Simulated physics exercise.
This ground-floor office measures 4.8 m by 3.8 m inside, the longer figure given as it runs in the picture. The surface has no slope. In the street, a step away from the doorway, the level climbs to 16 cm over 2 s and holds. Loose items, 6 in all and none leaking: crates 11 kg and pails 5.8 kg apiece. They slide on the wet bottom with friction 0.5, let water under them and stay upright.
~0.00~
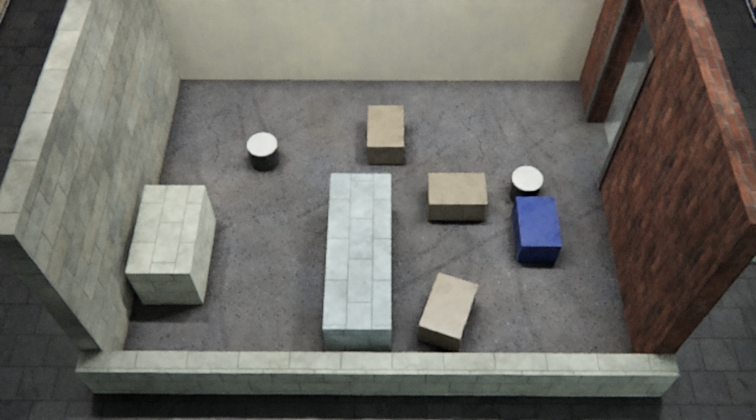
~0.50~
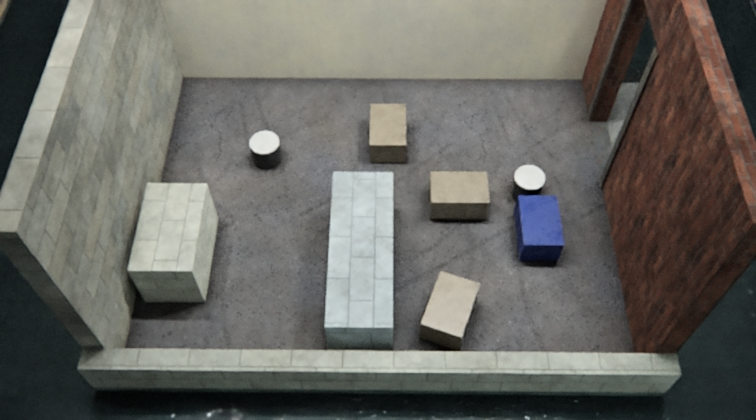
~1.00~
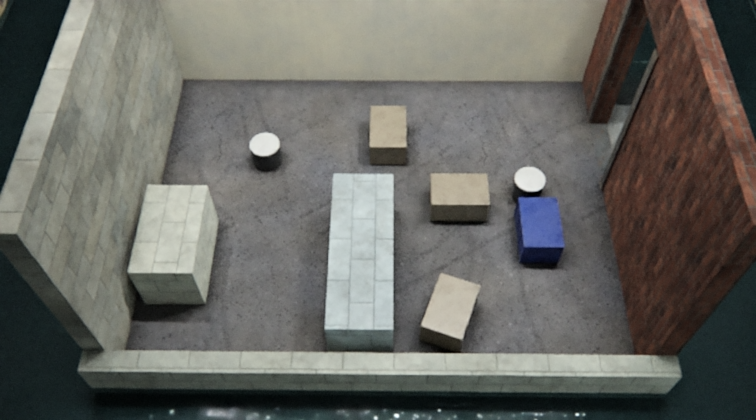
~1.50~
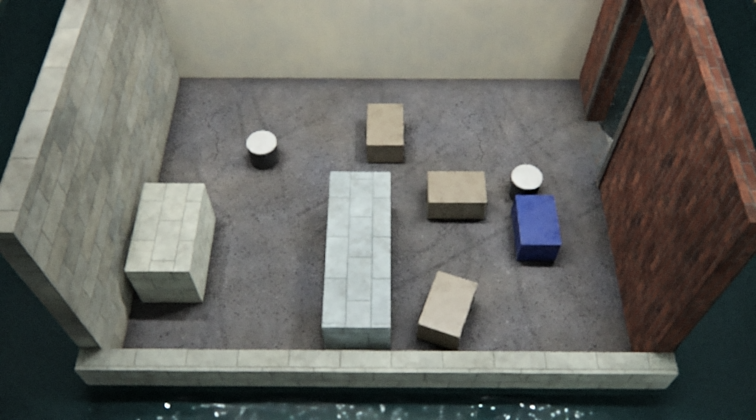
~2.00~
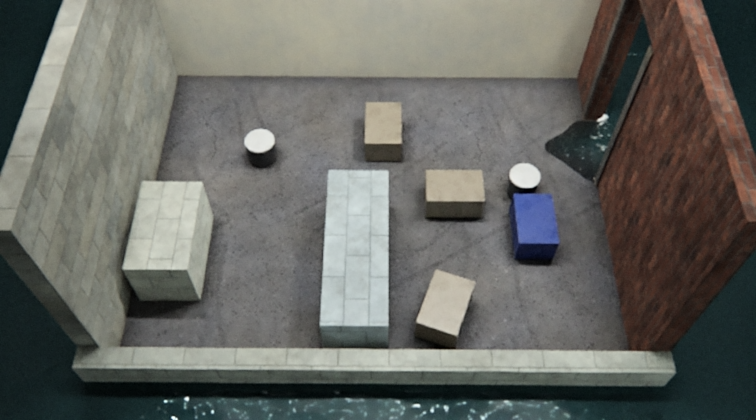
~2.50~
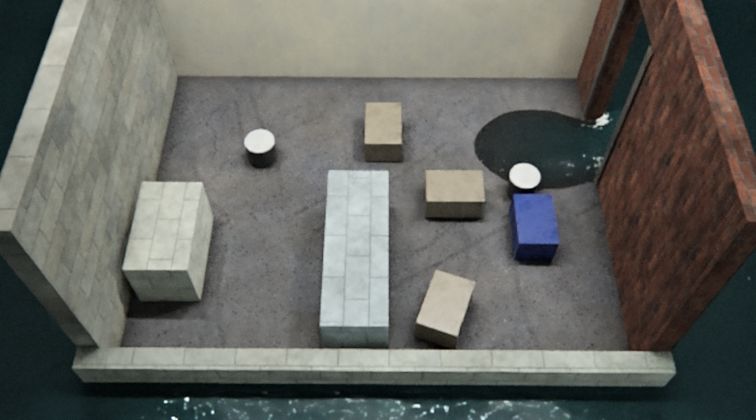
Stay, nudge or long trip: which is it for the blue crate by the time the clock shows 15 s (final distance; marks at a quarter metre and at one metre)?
Blue crate stays put.
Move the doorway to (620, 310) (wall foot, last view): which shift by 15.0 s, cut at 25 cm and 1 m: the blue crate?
In that case the blue crate ends far away.
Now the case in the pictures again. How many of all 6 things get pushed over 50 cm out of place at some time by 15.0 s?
That makes 2.
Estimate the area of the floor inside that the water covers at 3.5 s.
About 4.5 m2.
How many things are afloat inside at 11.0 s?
I count 1.
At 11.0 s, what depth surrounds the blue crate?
About 3 cm.
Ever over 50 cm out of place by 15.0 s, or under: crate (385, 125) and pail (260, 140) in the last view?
In that order: Over, more.
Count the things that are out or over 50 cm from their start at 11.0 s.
By then 1.
After 3.5 s the blue crate is near (536, 218), 0.0 m from its start, aground; 0 afloat.
After 6.8 s the blue crate is near (536, 218), 0.0 m from its start, aground; 0 afloat.
After 11.0 s the blue crate is near (536, 218), 0.0 m from its start, aground; 1 afloat.
After 15.0 s the blue crate is near (536, 218), 0.0 m from its start, aground; 2 afloat.
